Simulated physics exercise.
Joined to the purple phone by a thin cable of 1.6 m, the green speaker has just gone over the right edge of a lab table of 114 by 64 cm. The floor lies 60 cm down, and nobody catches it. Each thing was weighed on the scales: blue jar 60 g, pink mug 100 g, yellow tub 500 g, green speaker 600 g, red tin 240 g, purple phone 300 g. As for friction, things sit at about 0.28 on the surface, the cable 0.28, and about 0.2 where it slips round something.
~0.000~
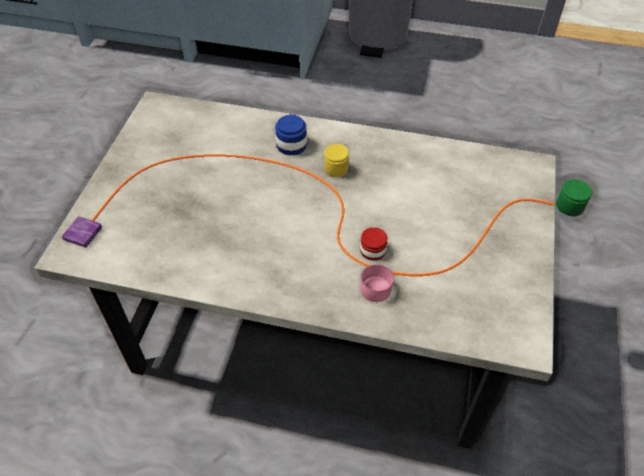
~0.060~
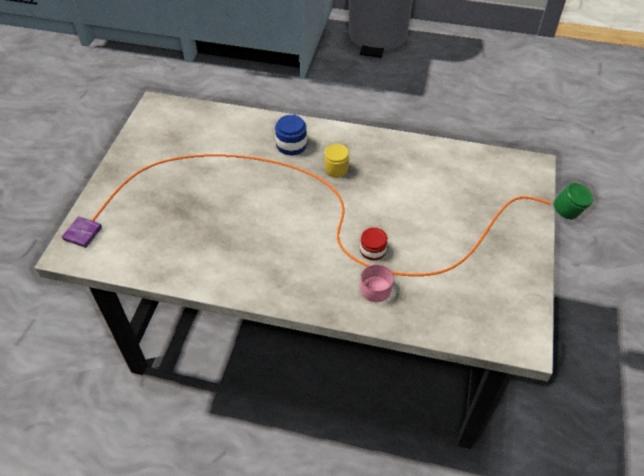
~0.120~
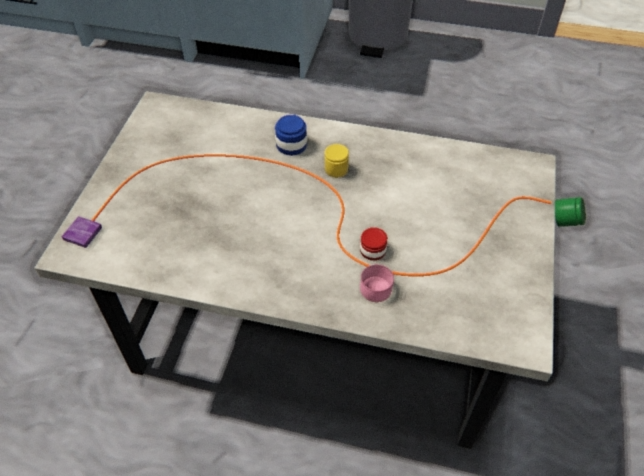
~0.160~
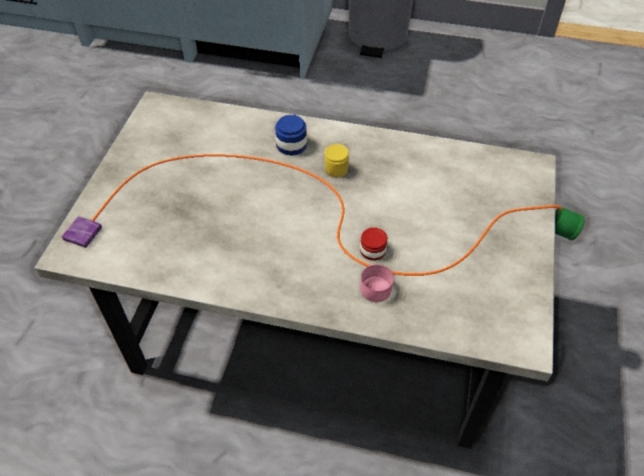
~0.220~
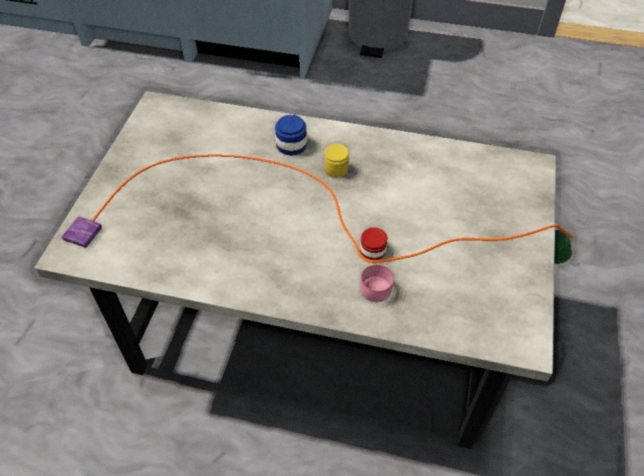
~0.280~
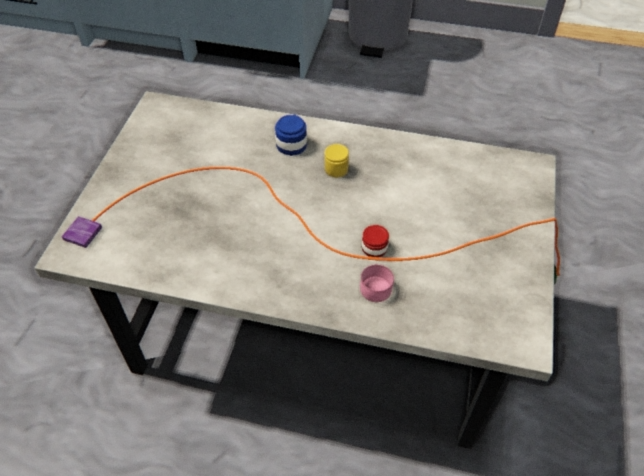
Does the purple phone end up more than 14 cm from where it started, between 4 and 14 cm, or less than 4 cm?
More than the upper cut.
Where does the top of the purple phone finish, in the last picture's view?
It comes to rest at roughly (189, 250).
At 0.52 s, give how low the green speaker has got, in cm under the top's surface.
Depth: About 55 cm.
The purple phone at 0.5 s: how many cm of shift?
Roughly 12 cm.
After 0.5 s, the cable's tail end at (122, 256); purple phone 12 cm off its start, green speaker over the edge, red tin 2 cm off its start.
After 0.7 s, the cable's tail end at (168, 247); purple phone 25 cm off its start, green speaker over the edge, red tin 2 cm off its start.
After 1.0 s, the cable's tail end at (177, 247); purple phone 27 cm off its start at (189, 250), green speaker over the edge, red tin 2 cm off its start at (377, 232).
After 1.2 s, the cable's tail end at (177, 247); purple phone 27 cm off its start, green speaker over the edge, red tin 2 cm off its start.
After 2.4 s, the cable's tail end at (177, 247); purple phone 27 cm off its start at (189, 250), green speaker over the edge, red tin 2 cm off its start at (377, 232).
